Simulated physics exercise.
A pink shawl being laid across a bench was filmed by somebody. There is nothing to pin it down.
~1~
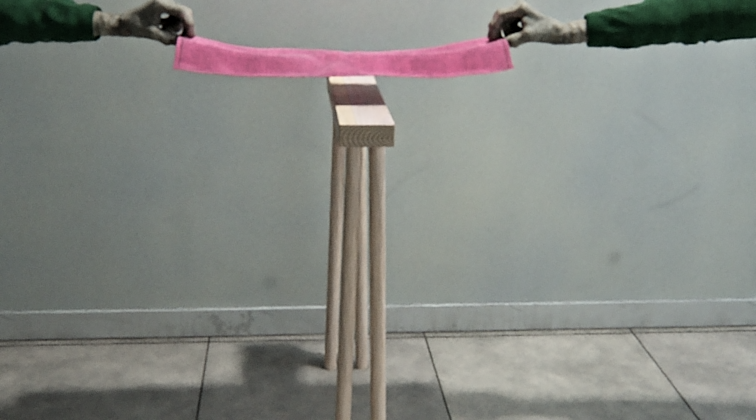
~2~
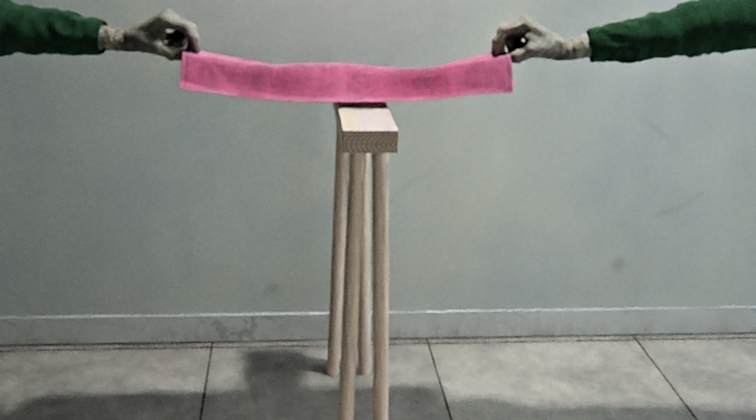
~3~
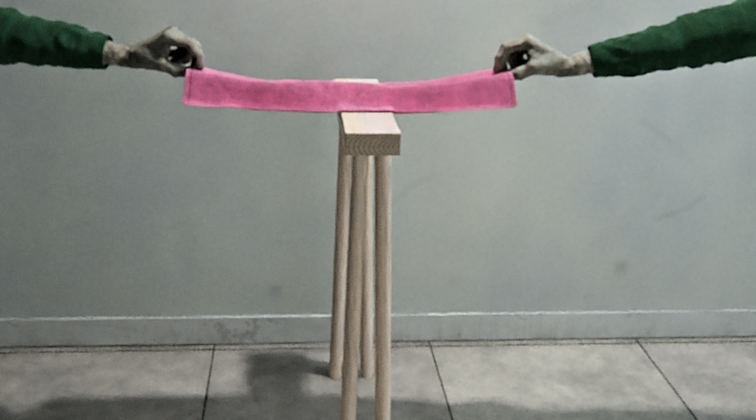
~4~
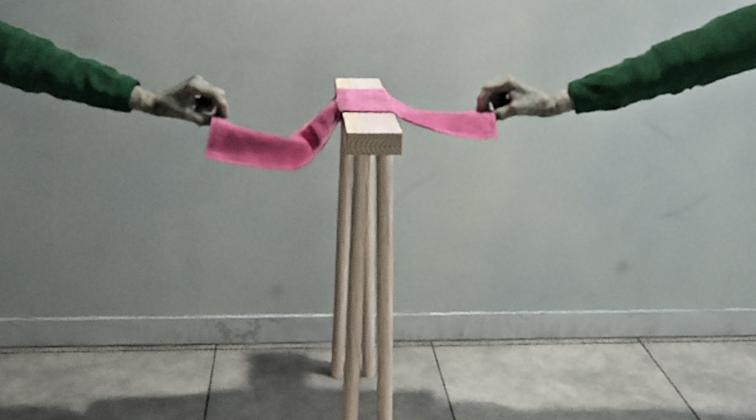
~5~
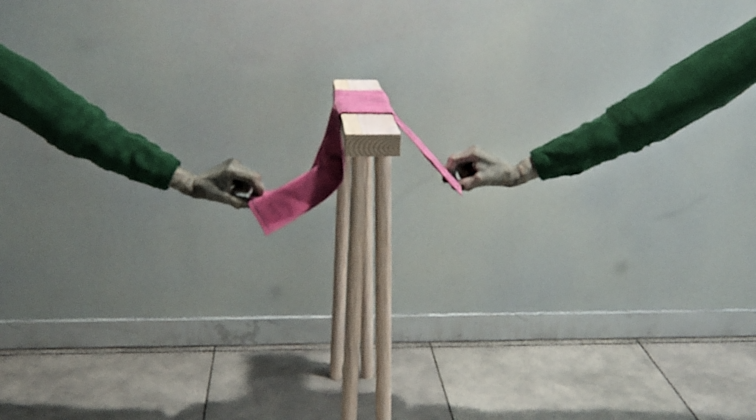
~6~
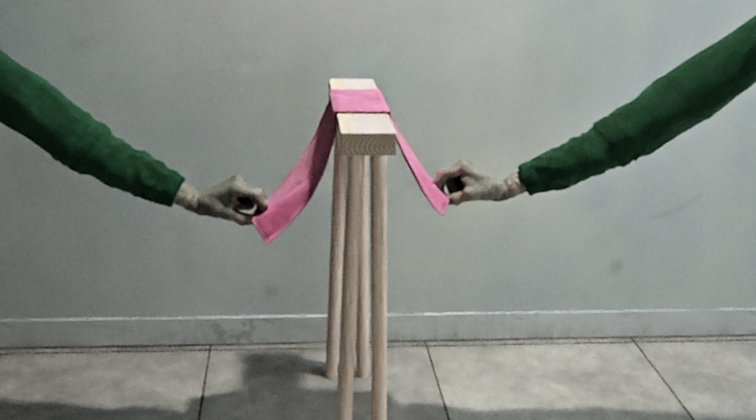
A pink strip of cloth, held at each end by a hand in a green sleeve, stretches above a narrow wooden bench with slender legs. The hands lower it across the bench top, then move down and inward, bending the cloth over both sides until its ends slope below the top.
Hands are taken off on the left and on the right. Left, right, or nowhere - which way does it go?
Nowhere, it stays.
Then, 0.26 s later than the last view, shawl hanging on both sides, left end near (300, 243), right end near (400, 215).
Then, 0.70 s later than the last view, shawl hanging on both sides, left end near (351, 244), right end near (380, 217).
Then, 1.60 s later than the last view, shawl hanging on both sides, left end near (341, 246), right end near (387, 217).
Finally, shawl hanging on both sides, left end near (333, 246), right end near (385, 217). The pink shawl hangs there.
